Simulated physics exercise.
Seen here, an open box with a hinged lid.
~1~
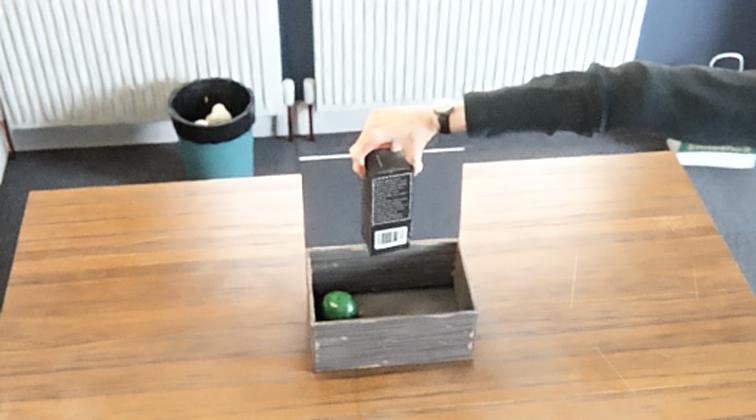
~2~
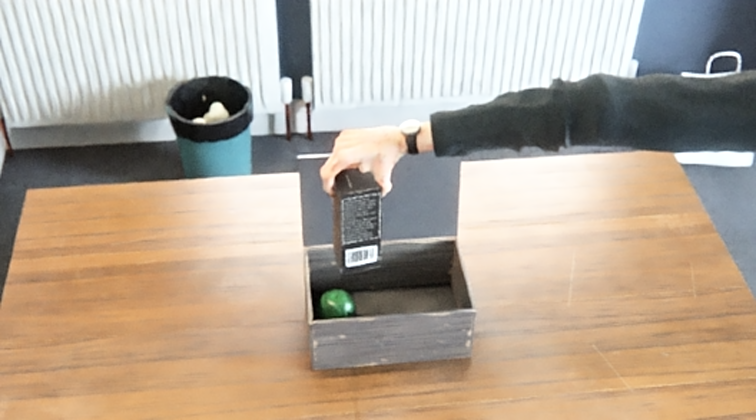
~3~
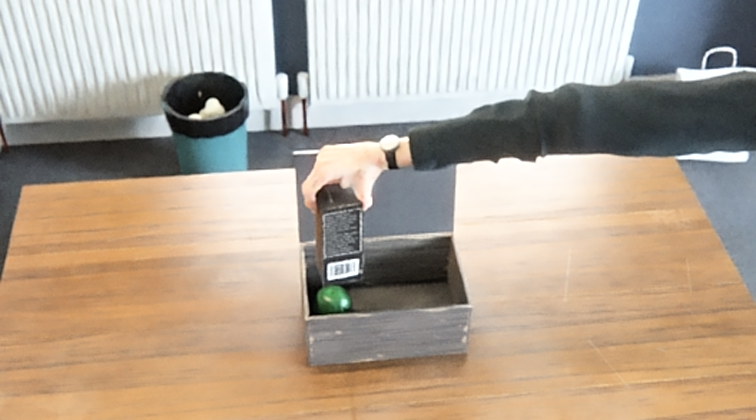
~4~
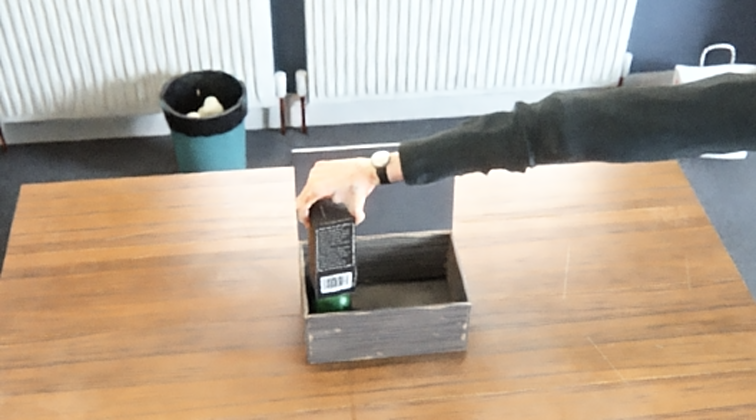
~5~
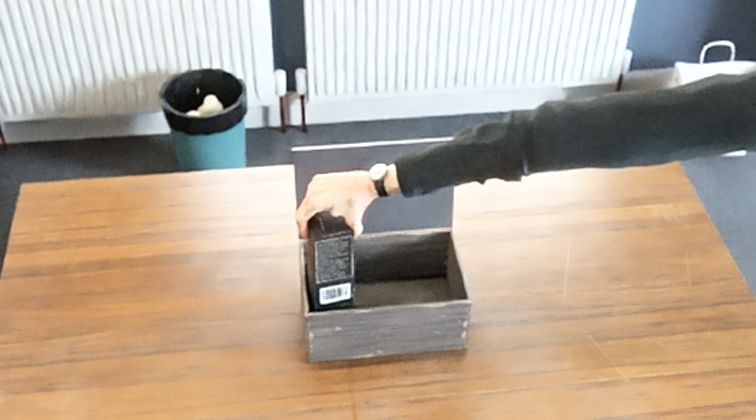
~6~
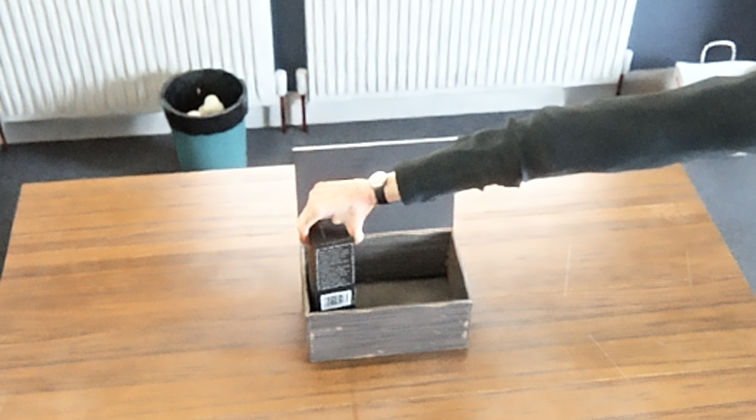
A hand at the end of a dark-sleeved arm, wearing a watch, reaches in from the right and holds a black carton over an open grey wooden box on a brown table, seen from above. A round green object sits at the box's left side, with a teal bin and white radiators behind. The hand lowers the carton leftward into that side, hiding the green object, while the view shifts very slightly.
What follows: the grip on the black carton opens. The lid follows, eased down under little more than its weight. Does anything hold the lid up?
Here the lid is held up.
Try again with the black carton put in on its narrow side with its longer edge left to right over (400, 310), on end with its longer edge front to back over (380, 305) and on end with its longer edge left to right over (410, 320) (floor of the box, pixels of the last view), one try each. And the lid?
First try: It sits on the rim; second try: It will not close; third try: It is held up.
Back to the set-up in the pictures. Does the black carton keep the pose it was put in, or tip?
It tips.
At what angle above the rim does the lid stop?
Some 25° above the rim.
Then, 1.20 s on from there, lid starting down; black carton turned 46° from how it was put near (333, 292); green apple shifted about its own width.
Then, 2.00 s on from there, lid 31° above the rim; black carton turned 46° from how it was put near (333, 292); green apple shifted about its own width.
In the end, lid 24° above the rim; toppled in the box, black carton; moved from the start, green apple. At the end, from the last picture's camera, black carton near (333, 292).
